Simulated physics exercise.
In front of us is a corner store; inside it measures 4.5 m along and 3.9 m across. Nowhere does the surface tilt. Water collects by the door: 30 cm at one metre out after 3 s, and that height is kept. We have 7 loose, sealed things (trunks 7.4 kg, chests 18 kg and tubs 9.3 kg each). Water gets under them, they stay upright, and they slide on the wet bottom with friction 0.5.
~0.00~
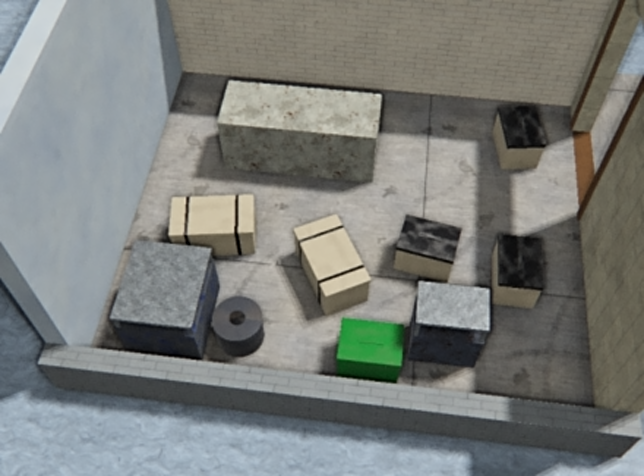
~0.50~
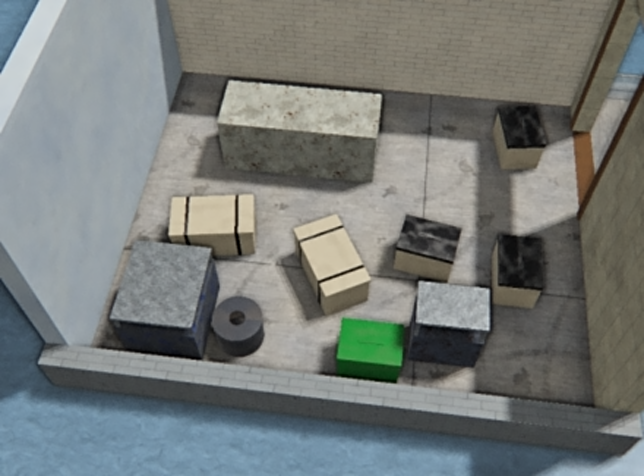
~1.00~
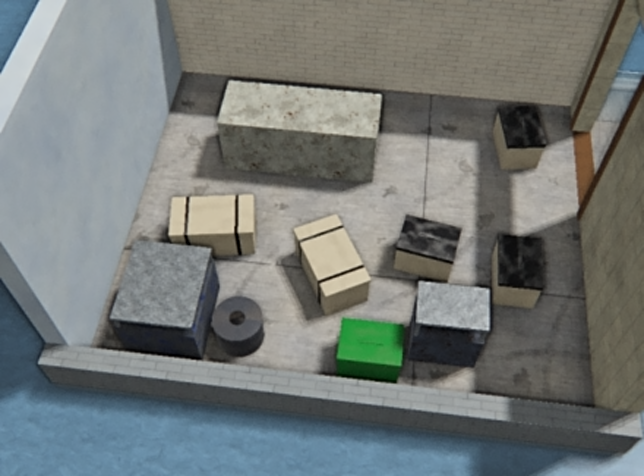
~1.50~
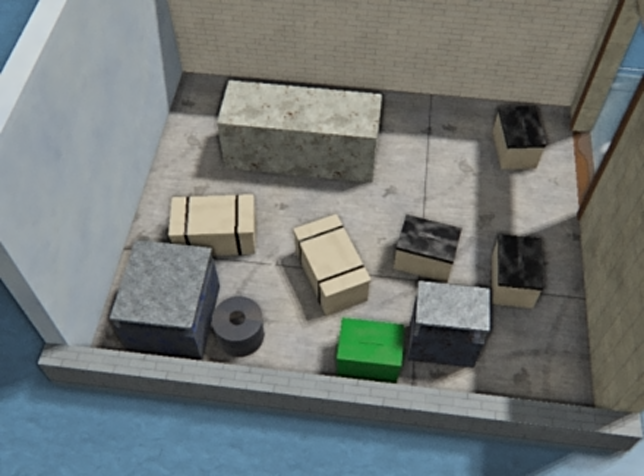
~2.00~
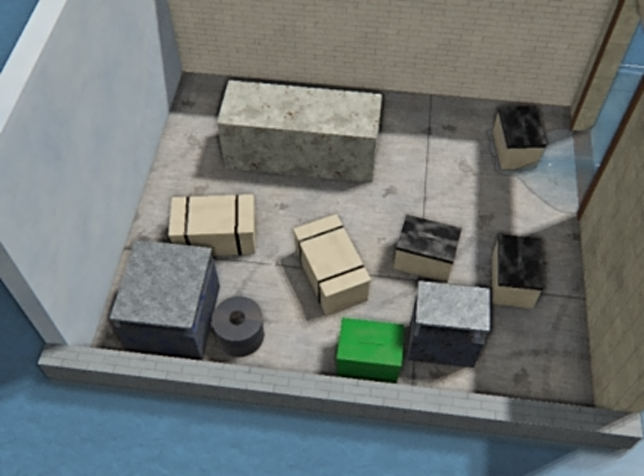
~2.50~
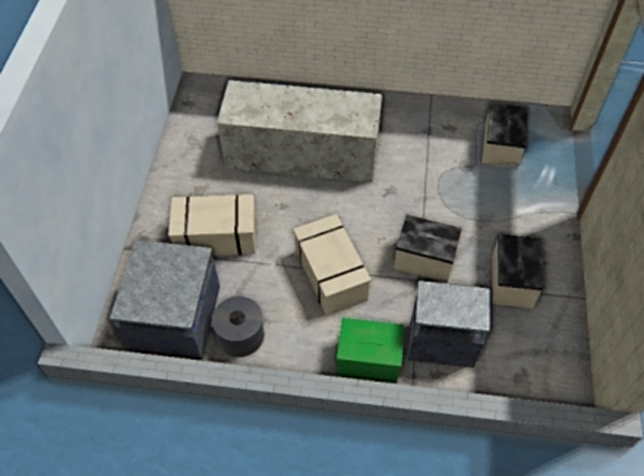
Water rose around the outside of a walled room of boxes and blocks, then spread in through the doorway on the right, where a dark-topped box shifted slightly left while the green one stayed put.
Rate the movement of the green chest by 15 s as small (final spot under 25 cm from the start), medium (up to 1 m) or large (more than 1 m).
Small.
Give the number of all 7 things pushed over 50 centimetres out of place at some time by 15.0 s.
The answer here is 6.
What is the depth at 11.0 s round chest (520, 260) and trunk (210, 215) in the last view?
Close to 9 and 17 centimetres.
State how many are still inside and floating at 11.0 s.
At that moment 7.
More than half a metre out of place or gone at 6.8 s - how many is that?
I count 2 of them.
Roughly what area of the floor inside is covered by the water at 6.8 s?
Wet area: Approx. 15 m2.
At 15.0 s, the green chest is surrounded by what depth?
Somewhere close to 21 cm.
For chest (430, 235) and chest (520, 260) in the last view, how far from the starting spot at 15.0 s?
One is off by 60 cm, the other by 80 cm, in the order asked.
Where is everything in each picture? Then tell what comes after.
The first frame shows the green chest at (371, 341) rests on the ground; 0.0 m2 under water; 0 of 7 have shifted.
The second frame shows the green chest at (371, 341) rests on the ground; 0.0 m2 under water; 0 of 7 have shifted.
The third frame shows the green chest at (371, 341), on the bottom; 0.0 m2 under water; 0 of 7 have shifted.
The fourth frame shows the green chest at (371, 341), on the bottom; 0.0 m2 under water; 0 of 7 have shifted.
The fifth frame shows the green chest at (371, 341) rests on the ground; 0.5 m2 under water; 0 of 7 have shifted.
The sixth frame shows the green chest at (371, 341), on the bottom; water covers 1.4 m2; 1 of 7 have shifted.
After 3.5 s the green chest is near (371, 341), 0.0 m from its start, aground; 0 afloat.
After 6.8 s the green chest is near (371, 341), 0.0 m from its start, aground; 4 afloat.
After 11.0 s the green chest is near (384, 350), 0.2 m from its start, afloat; 7 afloat.
After 15.0 s the green chest is near (379, 336), 0.1 m from its start, afloat; 7 afloat.
